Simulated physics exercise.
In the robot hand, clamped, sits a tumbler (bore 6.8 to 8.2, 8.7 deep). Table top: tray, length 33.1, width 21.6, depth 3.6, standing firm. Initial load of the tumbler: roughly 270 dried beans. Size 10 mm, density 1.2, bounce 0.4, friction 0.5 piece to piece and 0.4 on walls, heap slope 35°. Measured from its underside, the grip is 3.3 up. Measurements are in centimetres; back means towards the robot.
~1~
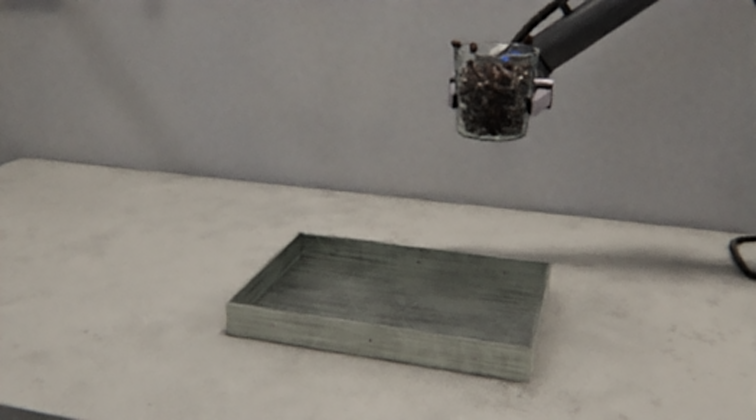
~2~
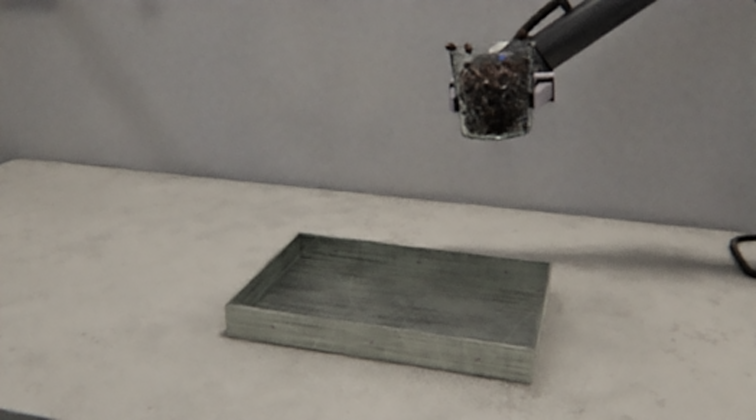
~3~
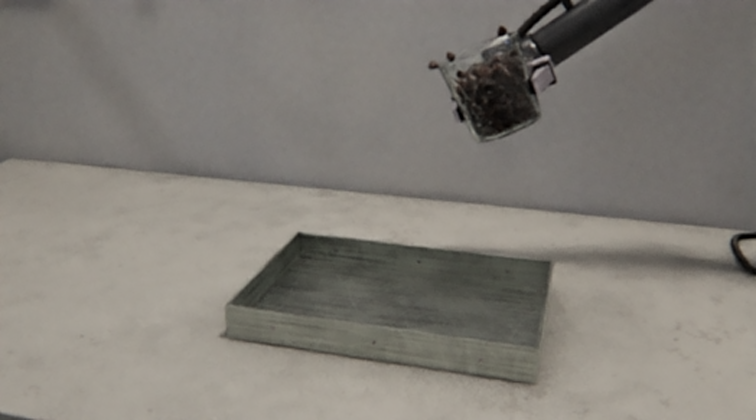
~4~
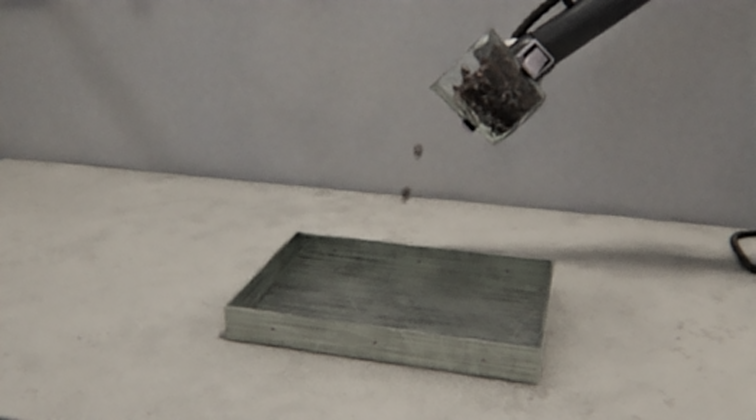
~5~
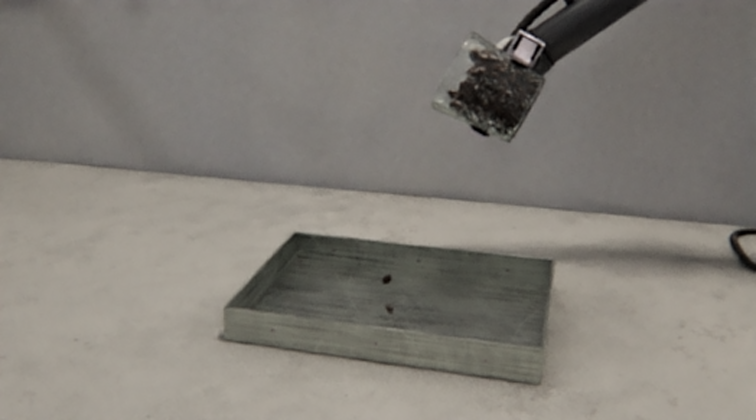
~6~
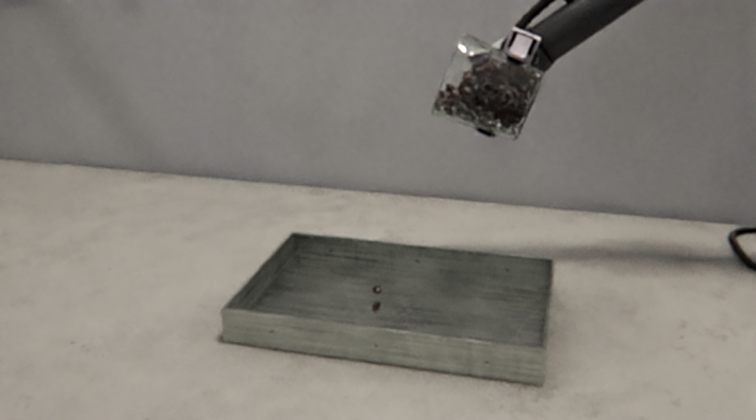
At first, a robot arm holds a clear tumbler full of dark dried beans nearly upright above a shallow, grey-green tray on a pale table. The arm tilts the tumbler steadily to the left, and two beans drop from it into the tray, while the rest stay inside the steeply tilted tumbler.
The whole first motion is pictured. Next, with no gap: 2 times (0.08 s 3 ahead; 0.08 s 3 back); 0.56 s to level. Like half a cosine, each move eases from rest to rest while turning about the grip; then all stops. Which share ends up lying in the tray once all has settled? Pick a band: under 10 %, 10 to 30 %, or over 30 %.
Over 30 %.
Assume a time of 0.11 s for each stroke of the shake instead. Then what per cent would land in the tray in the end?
The share would be near 35 %.
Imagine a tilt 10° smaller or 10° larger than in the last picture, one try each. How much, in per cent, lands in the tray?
About 30 per cent for the first try and 70 per cent for the second.
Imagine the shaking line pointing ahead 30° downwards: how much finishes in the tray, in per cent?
It comes to near 20 percent.
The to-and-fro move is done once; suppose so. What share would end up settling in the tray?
It would come to about 35 %.
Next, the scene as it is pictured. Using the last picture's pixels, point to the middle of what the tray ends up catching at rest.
In the final picture, somewhere near (338, 297).
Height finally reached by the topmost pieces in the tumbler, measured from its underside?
Top of the fill: Near 6.0 cm.
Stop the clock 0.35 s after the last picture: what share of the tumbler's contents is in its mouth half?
Some 60 percent is in that half.
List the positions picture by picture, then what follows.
The first frame shows tumbler middle at (494, 93), level; upper third of the load around (497, 80), from x 455 to 530, top at y 40; 269 in the tumbler.
The second frame shows tumbler middle at (494, 92), tilted 7° forward; upper third of the load around (497, 80), from x 450 to 525, top at y 35.
The third frame shows tumbler middle at (493, 90), tilted 25° forward; upper third of the load around (498, 77), from x 435 to 530, top at y 30; 268 in the tumbler, 1 in flight or on a rim.
The fourth frame shows tumbler middle at (491, 90), tilted 46° forward; upper third of the load around (497, 77), from x 405 to 535, top at y 50; 267 in the tumbler, 2 in flight or on a rim.
The fifth frame shows tumbler middle at (491, 91), tilted 64° forward; upper third of the load around (495, 77), from x 385 to 535, top at y 55; 267 in the tumbler, 2 in the tray.
The sixth frame shows tumbler middle at (491, 91), tilted 71° forward; upper third of the load around (500, 79), from x 375 to 535, top at y 60; 267 in the tumbler, 2 in the tray.
Then, 0.35 s later, tilted 70° forward, highest piece 27 above the table; 151 in the tumbler, 68 in the tray, 50 in flight or on a rim.
Then, 0.70 s later, tilted 16° forward, highest piece 30 above the table; 136 in the tumbler, 129 in the tray, 2 on the table or floor, 2 in flight or on a rim.
Then, 1.08 s later, level, highest piece 29 above the table; 136 in the tumbler, 131 in the tray, 2 on the table or floor.
Then, 2.13 s later, level, highest piece 29 above the table; 136 in the tumbler, 131 in the tray, 2 on the table or floor.
At rest, 136 in the tumbler, 131 in the tray, 2 on the table or floor. That is 49 % in the tray.
